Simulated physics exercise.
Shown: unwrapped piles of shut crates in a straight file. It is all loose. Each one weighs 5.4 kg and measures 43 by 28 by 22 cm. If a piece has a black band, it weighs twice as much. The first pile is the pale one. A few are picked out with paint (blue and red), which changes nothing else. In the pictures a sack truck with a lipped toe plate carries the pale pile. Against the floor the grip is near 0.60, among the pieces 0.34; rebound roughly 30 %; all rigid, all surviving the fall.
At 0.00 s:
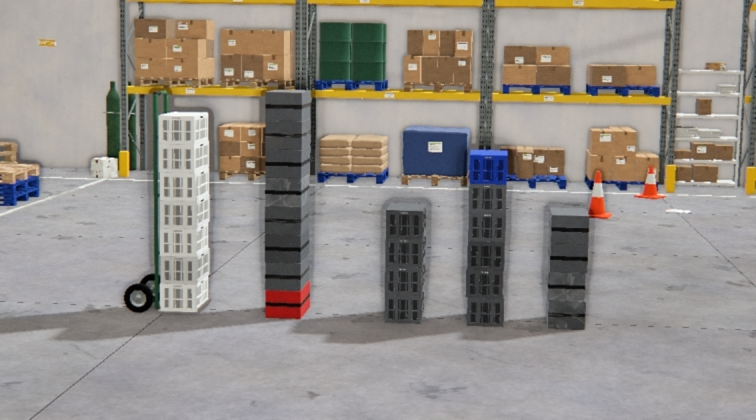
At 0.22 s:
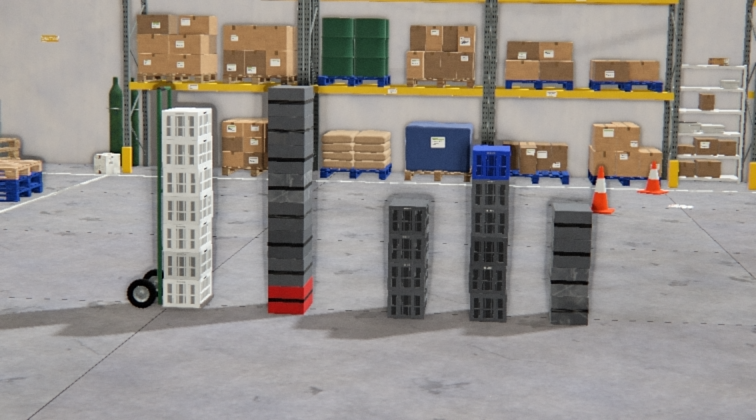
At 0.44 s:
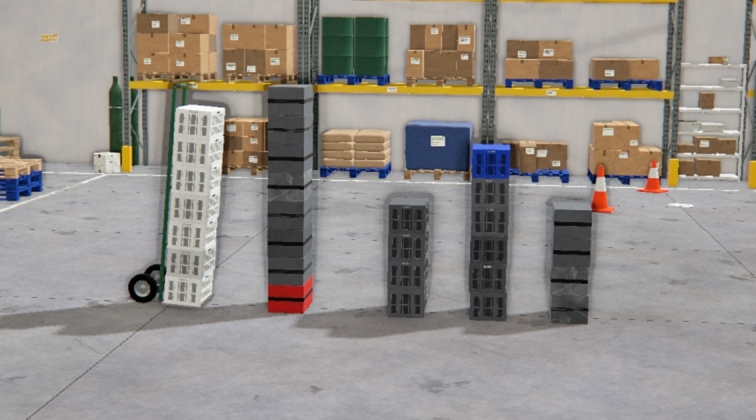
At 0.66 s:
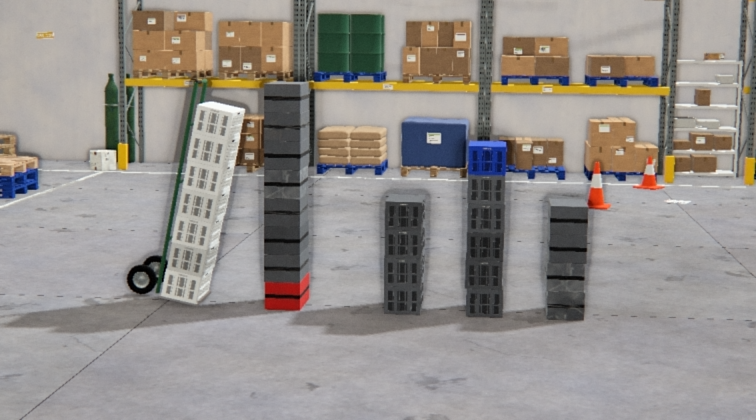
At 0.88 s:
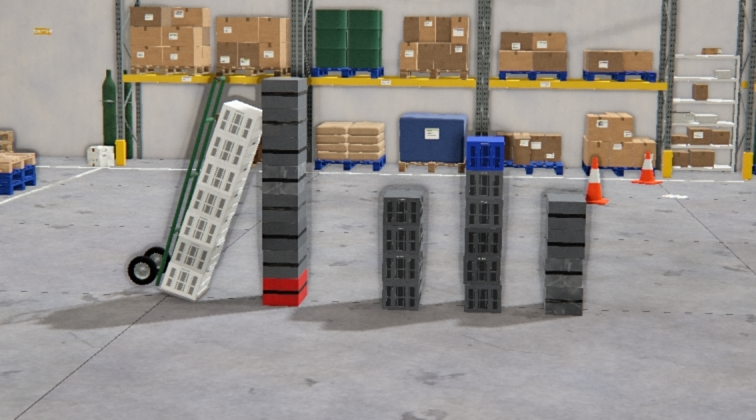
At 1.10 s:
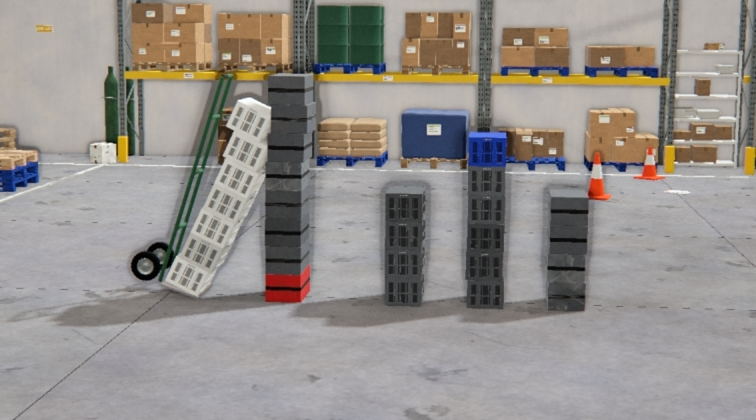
A green hand truck tilted forward to the right, tipping its tall stack of white crates until the top leaned against the dark stack beside it, while the stacks farther right stayed standing.
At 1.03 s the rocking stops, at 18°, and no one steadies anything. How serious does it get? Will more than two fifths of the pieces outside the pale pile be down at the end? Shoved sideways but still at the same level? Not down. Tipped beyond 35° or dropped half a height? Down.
Yes.
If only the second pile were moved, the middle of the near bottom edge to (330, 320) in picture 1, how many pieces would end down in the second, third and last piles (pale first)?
Second 8; third 4; last 4.
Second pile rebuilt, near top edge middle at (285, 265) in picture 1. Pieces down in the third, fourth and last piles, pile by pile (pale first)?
Pile by pile that makes third 0, fourth 0, last 0.
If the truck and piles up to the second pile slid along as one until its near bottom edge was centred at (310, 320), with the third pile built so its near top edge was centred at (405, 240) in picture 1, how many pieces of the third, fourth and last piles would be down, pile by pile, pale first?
Result: Third pile 2, fourth pile 5, last pile 3.
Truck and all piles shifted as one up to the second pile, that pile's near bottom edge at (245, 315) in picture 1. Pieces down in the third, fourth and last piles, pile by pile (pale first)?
Third 3, fourth 6, last 3.
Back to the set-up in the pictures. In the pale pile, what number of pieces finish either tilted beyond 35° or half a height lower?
In total, 7 of the pale pieces.
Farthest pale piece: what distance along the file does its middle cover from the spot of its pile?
160 cm.
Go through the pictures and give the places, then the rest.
In the first frame (pixels give the middle of a visible side), truck frame (155, 137) 0° forward; red crate (283, 305); blue crate (488, 170); none of the others has stirred.
In the second frame, truck frame (159, 133) 0° forward; blue crate (491, 165).
In the third frame, truck frame (172, 130) 5° forward, top of the pale pile leaning 4°; blue crate (491, 164); none of the others has stirred.
In the fourth frame, truck frame (188, 125) 11° forward, top of the pale pile leaning 12°; blue crate (487, 161); none of the others has stirred.
In the fifth frame, truck frame (203, 122) 17° forward, top of the pale pile leaning 20°; blue crate (485, 156); none of the others has stirred.
In the sixth frame, truck frame (210, 119) 18° forward, top of the pale pile leaning 25°; red crate (283, 289); blue crate (487, 152); movement in 3 of them.
After 2.60 s, 7 of the pale pile down; none of the 22 other crates down, 8 disturbed; red crate 13° from how it stood.
After 3.16 s, 7 of the pale pile down; 8 of the 22 other crates down; red crate 45° from how it stood; blue crate 8 cm from its place.
After 3.66 s, 7 of the pale pile down; 10 of the 22 other crates down; red crate 56° from how it stood; blue crate 47° from how it stood, 22 cm lower.
After 4.36 s, 7 of the pale pile down; 18 of the 22 other crates down; blue crate upside down; red crate 55° from how it stood.
In the end (7.2 s), 7 of the pale pile down; 19 of the 22 other crates down; blue crate upside down; red crate 55° from how it stood. That is 86 per cent. From the last view, middles, red crate near (307, 275).
